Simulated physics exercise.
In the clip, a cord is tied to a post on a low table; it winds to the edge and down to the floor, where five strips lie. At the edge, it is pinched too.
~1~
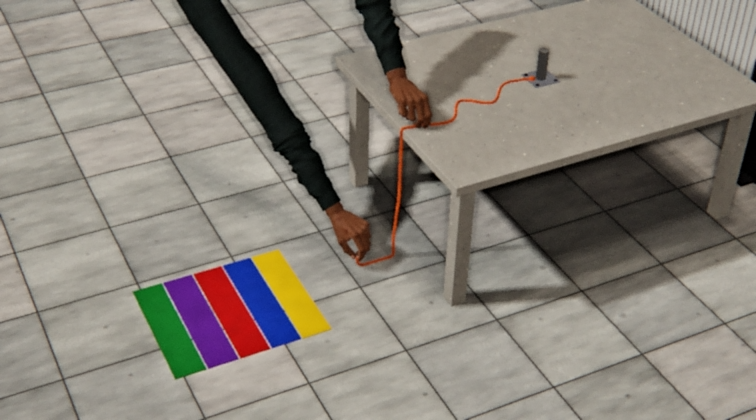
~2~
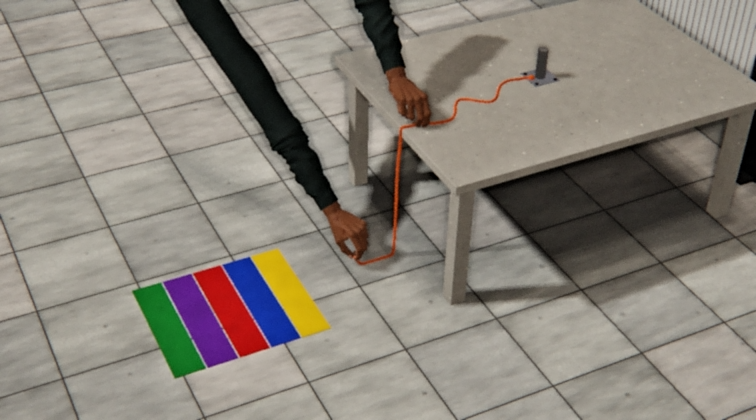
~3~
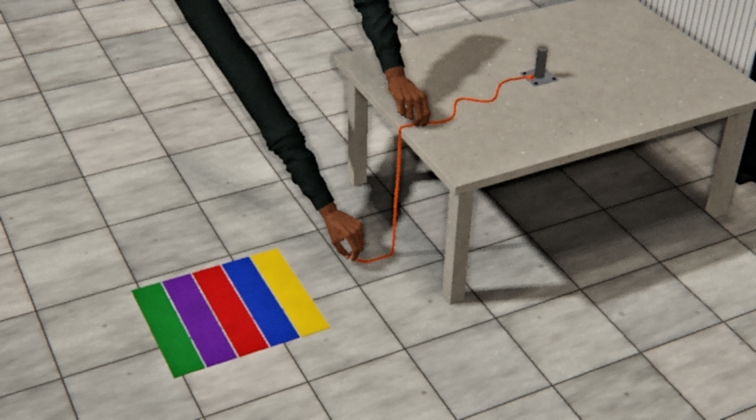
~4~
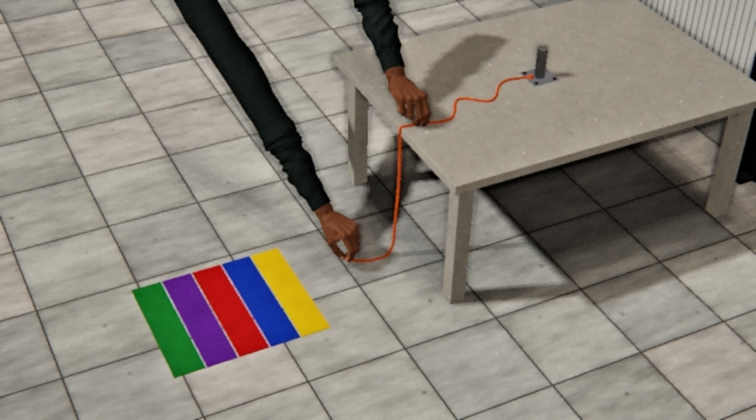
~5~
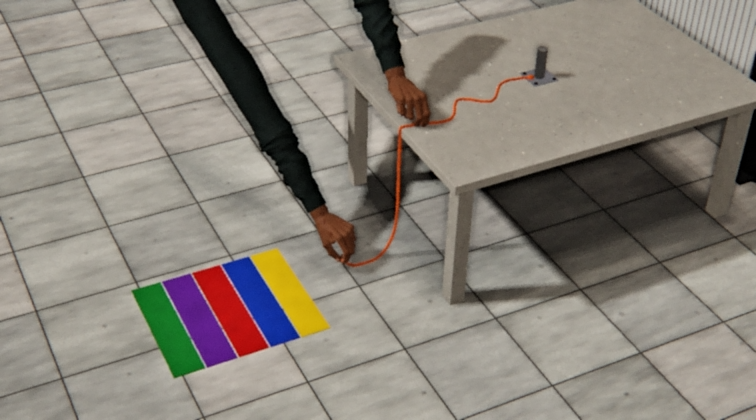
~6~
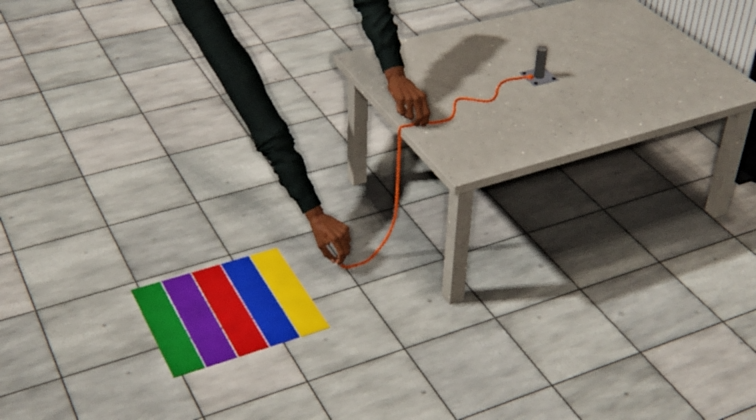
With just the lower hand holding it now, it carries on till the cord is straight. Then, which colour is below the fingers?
The red one is below them.
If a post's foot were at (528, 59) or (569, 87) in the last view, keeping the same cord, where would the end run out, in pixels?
The spots are about (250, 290) and (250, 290).
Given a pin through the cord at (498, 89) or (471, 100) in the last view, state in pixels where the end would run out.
First try near (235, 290), second near (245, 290).
Early on, end near (275, 280); over yellow.
Midway, end near (245, 289); over blue.
At the end of the slack, end near (228, 294); over red. Over red.
